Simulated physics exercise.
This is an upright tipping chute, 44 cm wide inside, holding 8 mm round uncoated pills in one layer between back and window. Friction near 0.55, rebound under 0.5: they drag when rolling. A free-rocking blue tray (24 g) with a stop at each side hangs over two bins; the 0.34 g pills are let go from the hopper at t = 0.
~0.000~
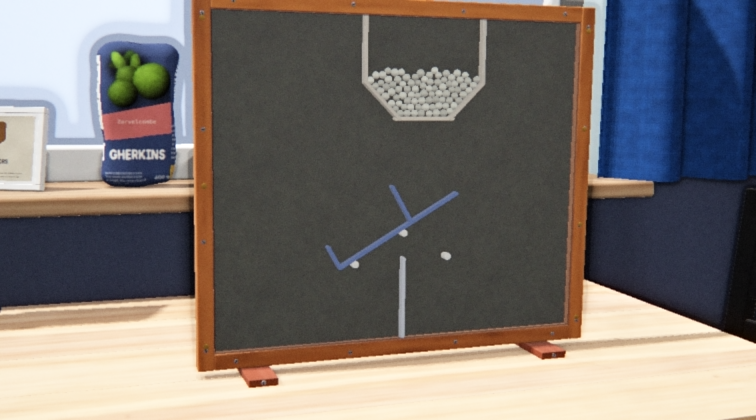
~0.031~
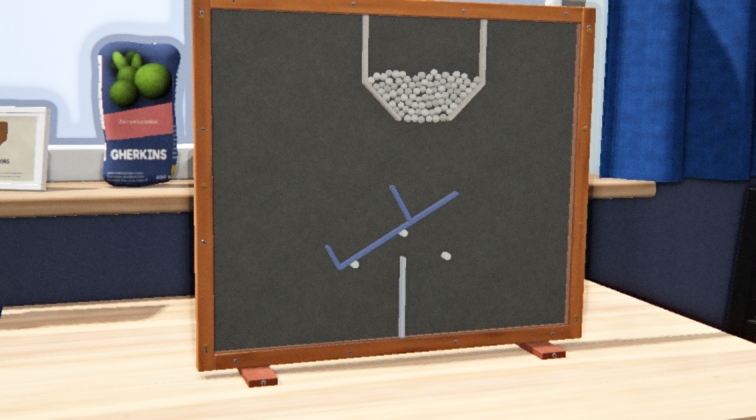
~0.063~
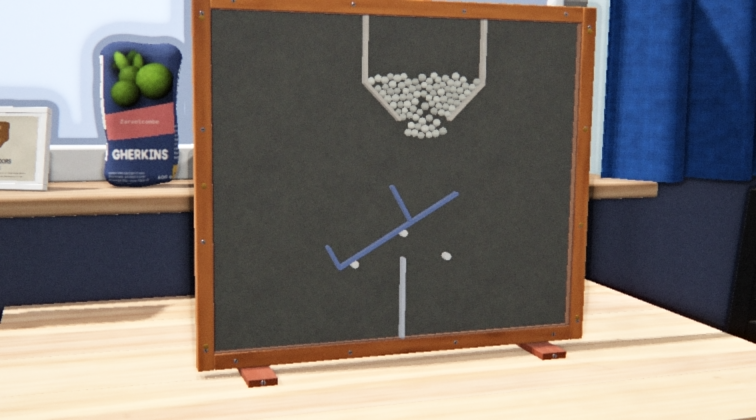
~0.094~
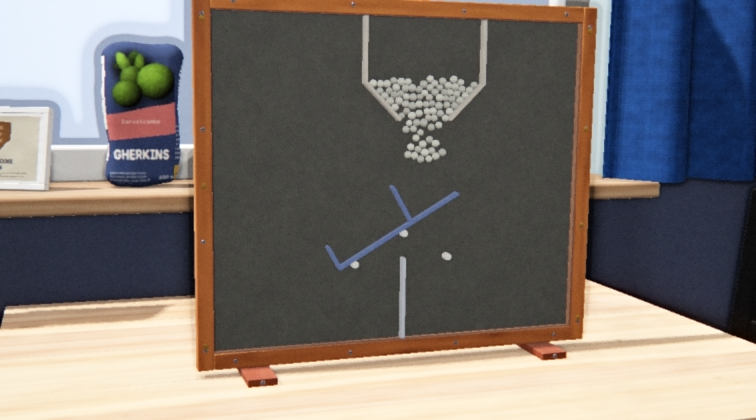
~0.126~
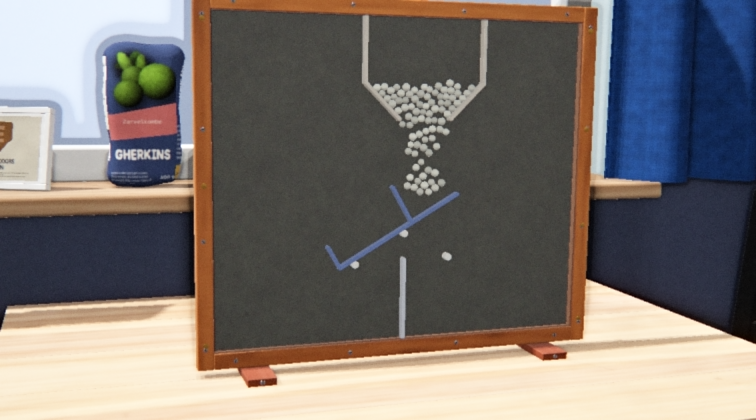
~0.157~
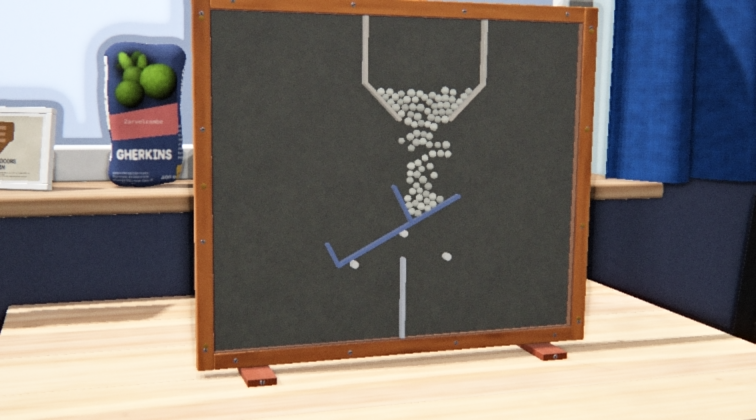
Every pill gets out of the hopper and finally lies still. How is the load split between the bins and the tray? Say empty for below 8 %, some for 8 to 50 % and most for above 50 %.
In the end the left bin gets barely any, the right bin gets more than half and the tray gets a portion.
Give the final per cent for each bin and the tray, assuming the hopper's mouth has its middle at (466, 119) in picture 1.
Left bin 0, right bin 100, tray 0.
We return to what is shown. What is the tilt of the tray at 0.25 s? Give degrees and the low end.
15° or so, left end low.
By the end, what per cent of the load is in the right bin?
Roughly 75 per cent.
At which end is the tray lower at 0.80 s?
The tray dips on its right side.
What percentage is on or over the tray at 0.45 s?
It comes to close to 50 in a hundred.
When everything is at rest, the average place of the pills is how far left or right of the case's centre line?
9 cm right.
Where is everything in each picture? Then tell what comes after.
In the first frame, gate shut, about 90 pills in the hopper; its mouth (398, 119) to (449, 119); tray left end down 30°; its ends (339, 268) and (455, 193), top of its upright wall (392, 187); pivot (403, 233); stops (354, 264) and (446, 256); a lip at the left end.
In the second frame, 2 out; lowest pill (421, 120); tray left end down 30°.
In the third frame, 12 out; lowest pill (421, 135); tray left end down 30°.
In the fourth frame, 22 out; lowest pill (421, 159); tray left end down 30°.
In the fifth frame, 36 out; lowest pill (429, 192); tray left end down 30°.
In the sixth frame, 48 out; lowest pill (418, 213); tray left end down 28°; its ends (338, 265) and (458, 196), top of its upright wall (394, 187).
By 0.25 s 90 % have left the hopper; tray left end down 13°; on or over it 85 %, past it to the left 0 %, to the right 0 %.
By 0.45 s 100 % have left the hopper; tray right end down 29°; on or over it 50 %, past it to the left 0 %, to the right 50 %.
By 0.80 s 100 % have left the hopper; tray right end down 27°; on or over it 25 %, past it to the left 0 %, to the right 75 %.
At rest by 2.1 s, left bin 0 %, right bin 75 %, tray 25 %; tray left end down 30°.
